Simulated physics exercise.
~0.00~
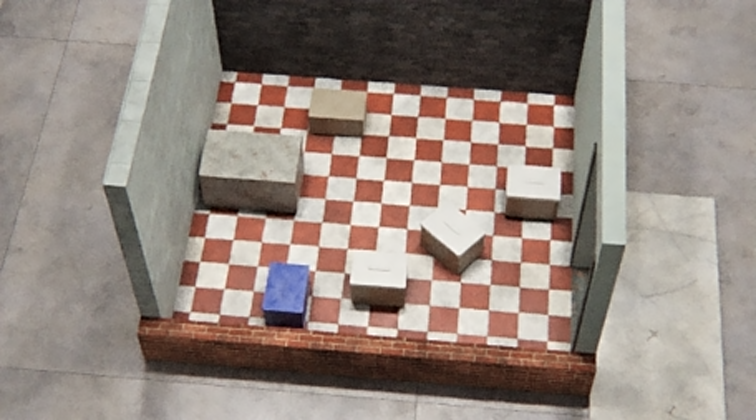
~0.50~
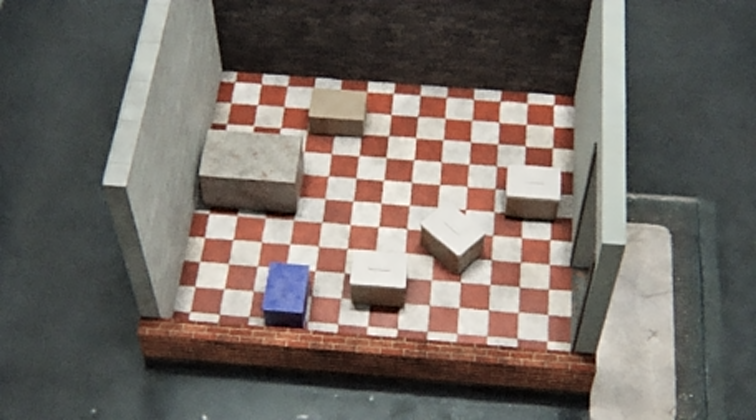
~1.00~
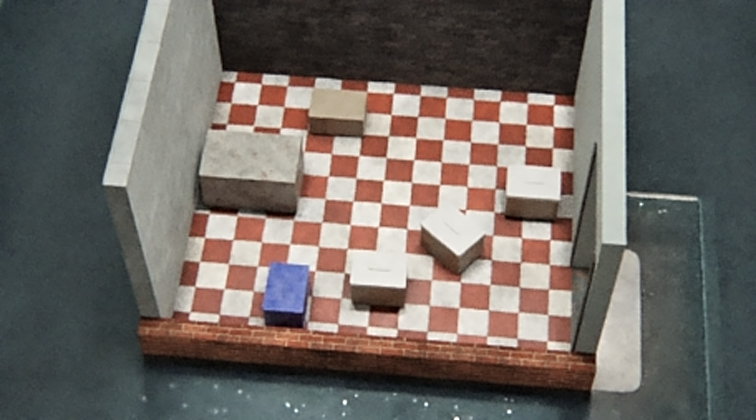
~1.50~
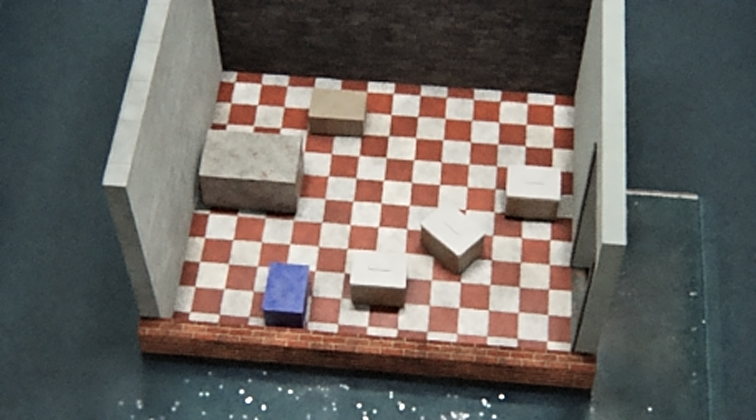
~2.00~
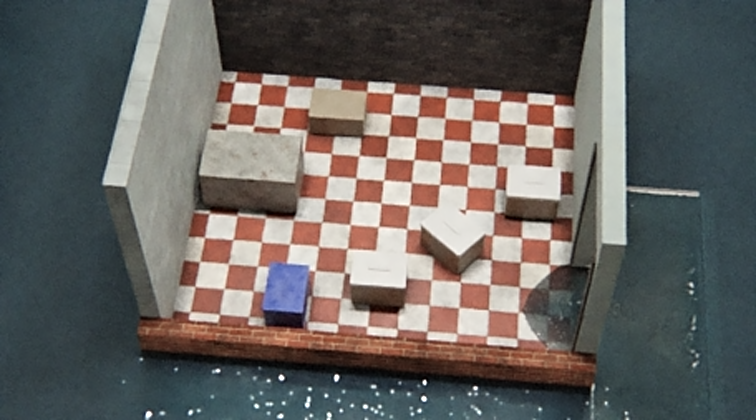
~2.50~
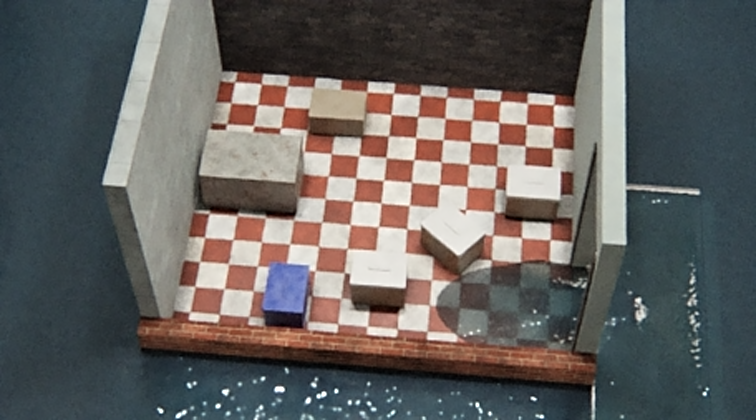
Dark water surrounds a small room and spreads across its checkered floor from the right.
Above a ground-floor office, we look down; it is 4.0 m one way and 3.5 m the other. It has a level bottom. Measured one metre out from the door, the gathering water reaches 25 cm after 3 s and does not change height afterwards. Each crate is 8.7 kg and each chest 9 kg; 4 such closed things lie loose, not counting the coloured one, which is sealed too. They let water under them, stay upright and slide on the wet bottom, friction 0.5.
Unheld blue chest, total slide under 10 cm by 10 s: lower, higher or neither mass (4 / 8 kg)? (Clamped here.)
Neither.
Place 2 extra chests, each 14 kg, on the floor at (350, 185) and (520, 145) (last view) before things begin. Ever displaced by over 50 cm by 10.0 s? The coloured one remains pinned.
In that order: Beyond it, within it.
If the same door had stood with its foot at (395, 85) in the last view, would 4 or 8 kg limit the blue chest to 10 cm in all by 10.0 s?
Outcome - neither pick works.
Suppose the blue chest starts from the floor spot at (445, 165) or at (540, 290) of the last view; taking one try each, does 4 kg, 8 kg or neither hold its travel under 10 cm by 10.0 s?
For the first spot both come up short, for the second both come up short.
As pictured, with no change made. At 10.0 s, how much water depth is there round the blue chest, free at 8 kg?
Something like 18 centimetres.
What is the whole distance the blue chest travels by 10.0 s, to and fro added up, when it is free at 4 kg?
Around 150 cm in total.
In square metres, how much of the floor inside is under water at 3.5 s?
Roughly 4.0 m2.
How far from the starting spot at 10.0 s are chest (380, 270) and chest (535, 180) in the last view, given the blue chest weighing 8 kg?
First 200 cm, then 0 cm.
After 3.5 s the blue chest would be 0 cm from its start with 4 kg and 0 cm from its start with 8 kg; 0 cm of water round it then.
After 4.5 s the blue chest would be 68 cm from its start with 4 kg and 57 cm from its start with 8 kg; 4 cm of water round it then.
After 7.0 s the blue chest would be 104 cm from its start with 4 kg and 114 cm from its start with 8 kg; 17 cm of water round it then.
After 10.0 s the blue chest would be 113 cm from its start with 4 kg and 88 cm from its start with 8 kg; 18 cm of water round it then.
